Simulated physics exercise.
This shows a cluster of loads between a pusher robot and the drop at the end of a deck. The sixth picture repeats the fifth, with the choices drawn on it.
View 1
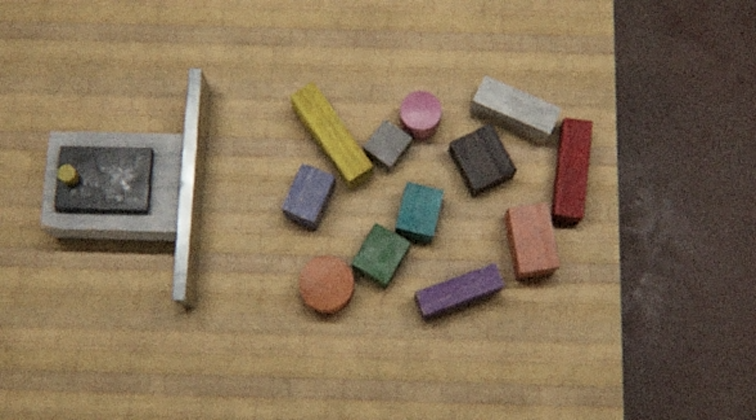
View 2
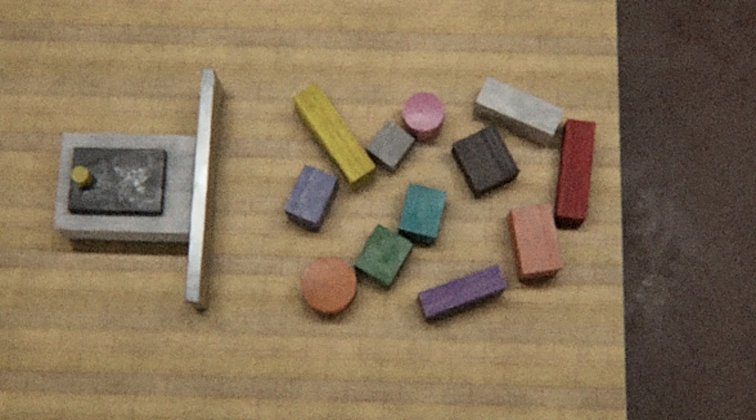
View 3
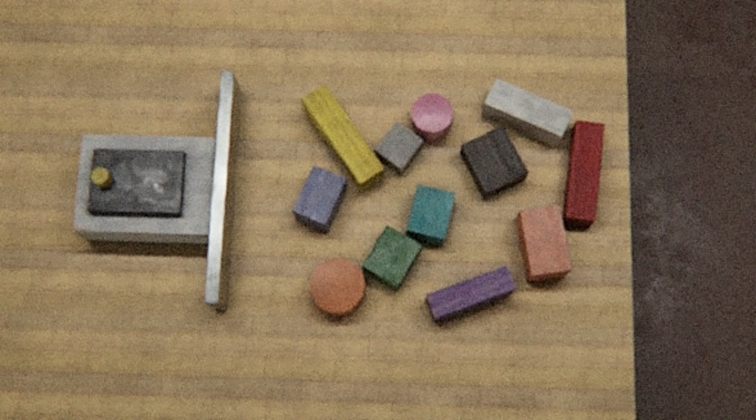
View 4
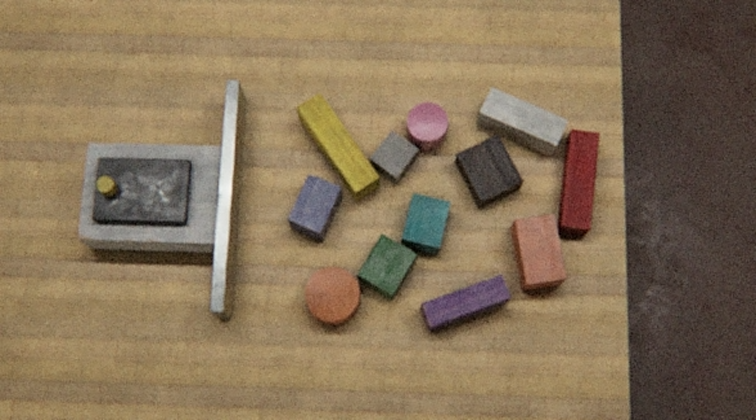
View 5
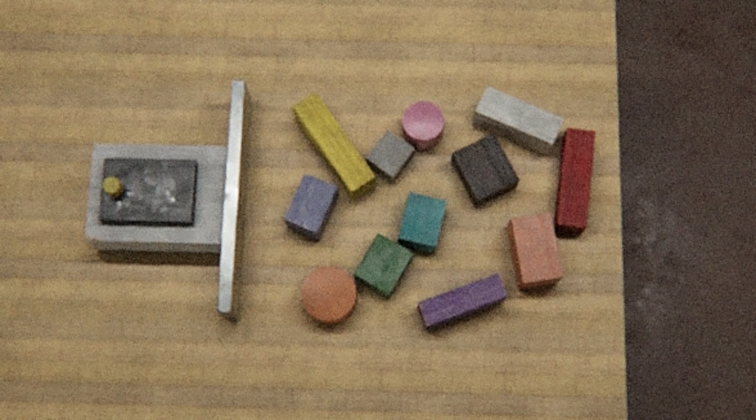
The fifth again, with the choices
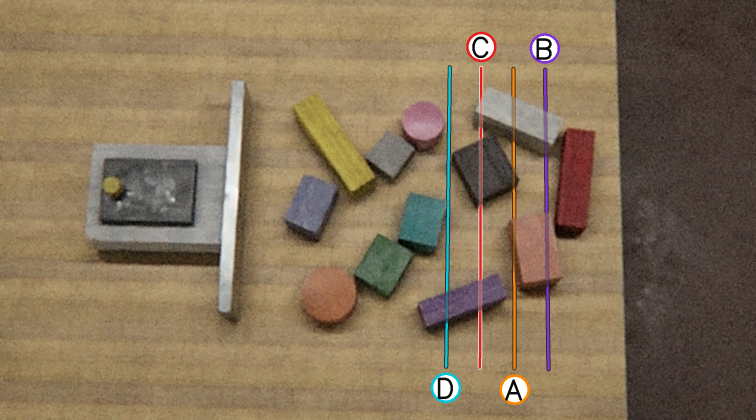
A grey pusher robot slides slowly right across the deck toward the unmoving coloured blocks.
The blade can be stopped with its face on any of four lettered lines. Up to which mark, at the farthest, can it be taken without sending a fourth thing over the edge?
Line B.
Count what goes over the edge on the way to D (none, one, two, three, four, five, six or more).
The count is none.
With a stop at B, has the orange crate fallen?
Yes.
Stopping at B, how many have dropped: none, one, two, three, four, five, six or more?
By then, three.
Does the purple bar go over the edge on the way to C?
No.
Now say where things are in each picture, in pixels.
Orange crate (531, 241); turquoise crate (419, 213); white bar (514, 111), in the first picture.
Robot (125, 180); pink canister (423, 117), in the second picture.
Robot (145, 182); blue crate (321, 199), in the third picture.
Robot (150, 191); green crate (388, 267), in the fourth picture.
Robot (156, 191); red stick (574, 181); grey crate (391, 157); orange canister (330, 296), in the fifth picture.
On the marked copy, A at (514, 213); B at (547, 214); C at (481, 213); D at (448, 212).
Following B. Soon after the start, robot (269, 194); orange canister (377, 310); pink canister (442, 114).
Later, robot (383, 197); red stick (586, 182); orange crate (572, 255).
In the end, robot (473, 199); orange crate over the edge; red stick over the edge; three fallen.
As for the rest, A is within the limit but short; C is within the limit but short; D is within the limit but short.
